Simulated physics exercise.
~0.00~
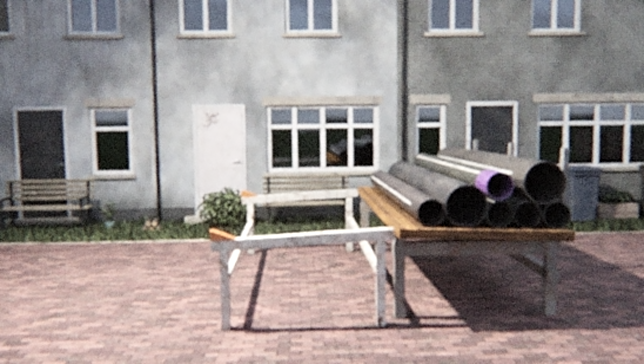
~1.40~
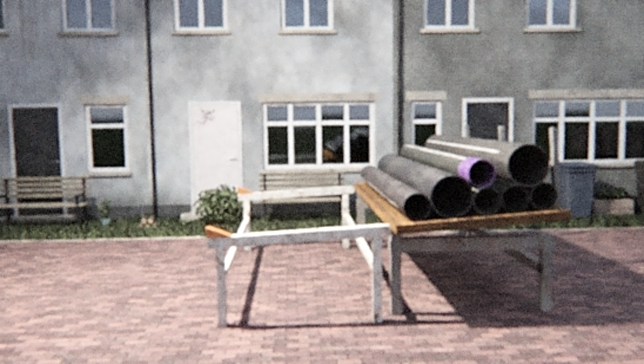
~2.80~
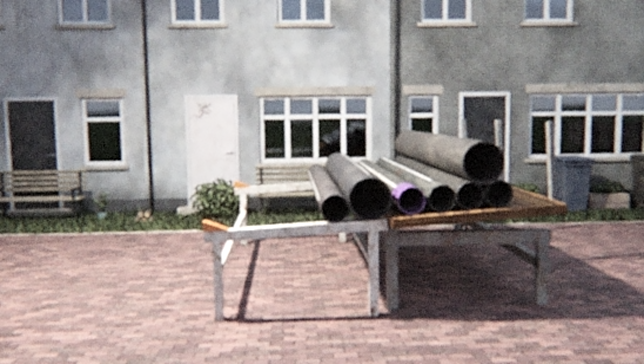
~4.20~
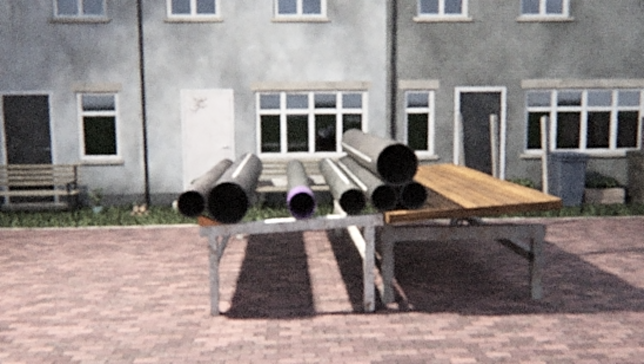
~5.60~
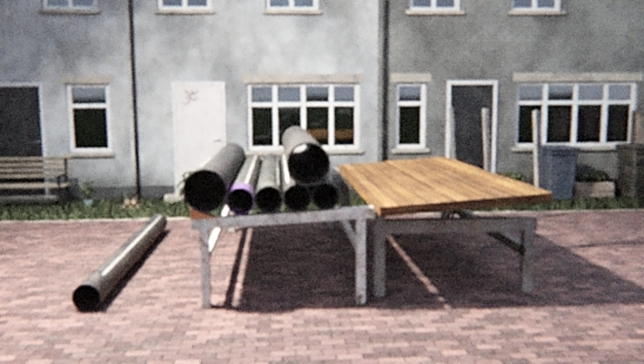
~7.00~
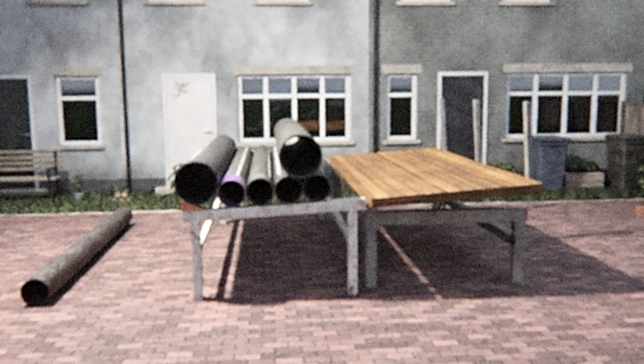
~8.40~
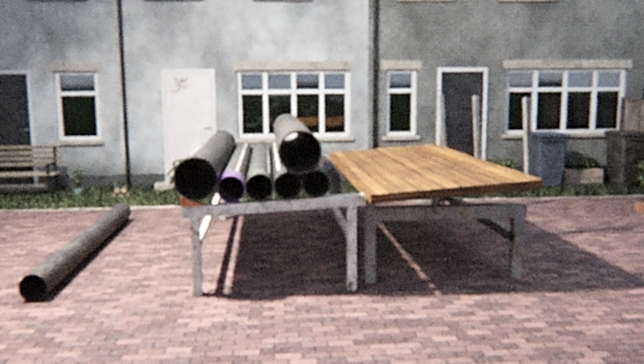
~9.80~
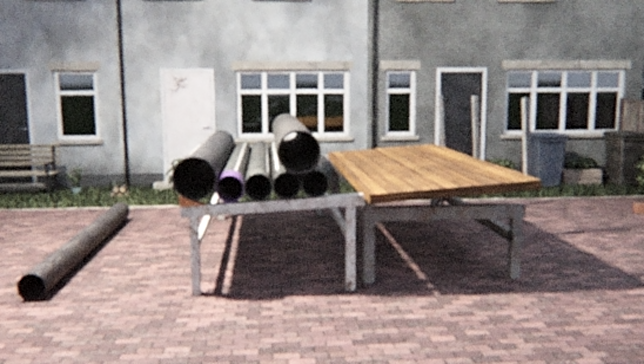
In a paved yard, a tilting tabletop rolls dark pipes and a purple one left onto a rack, and one falls off.
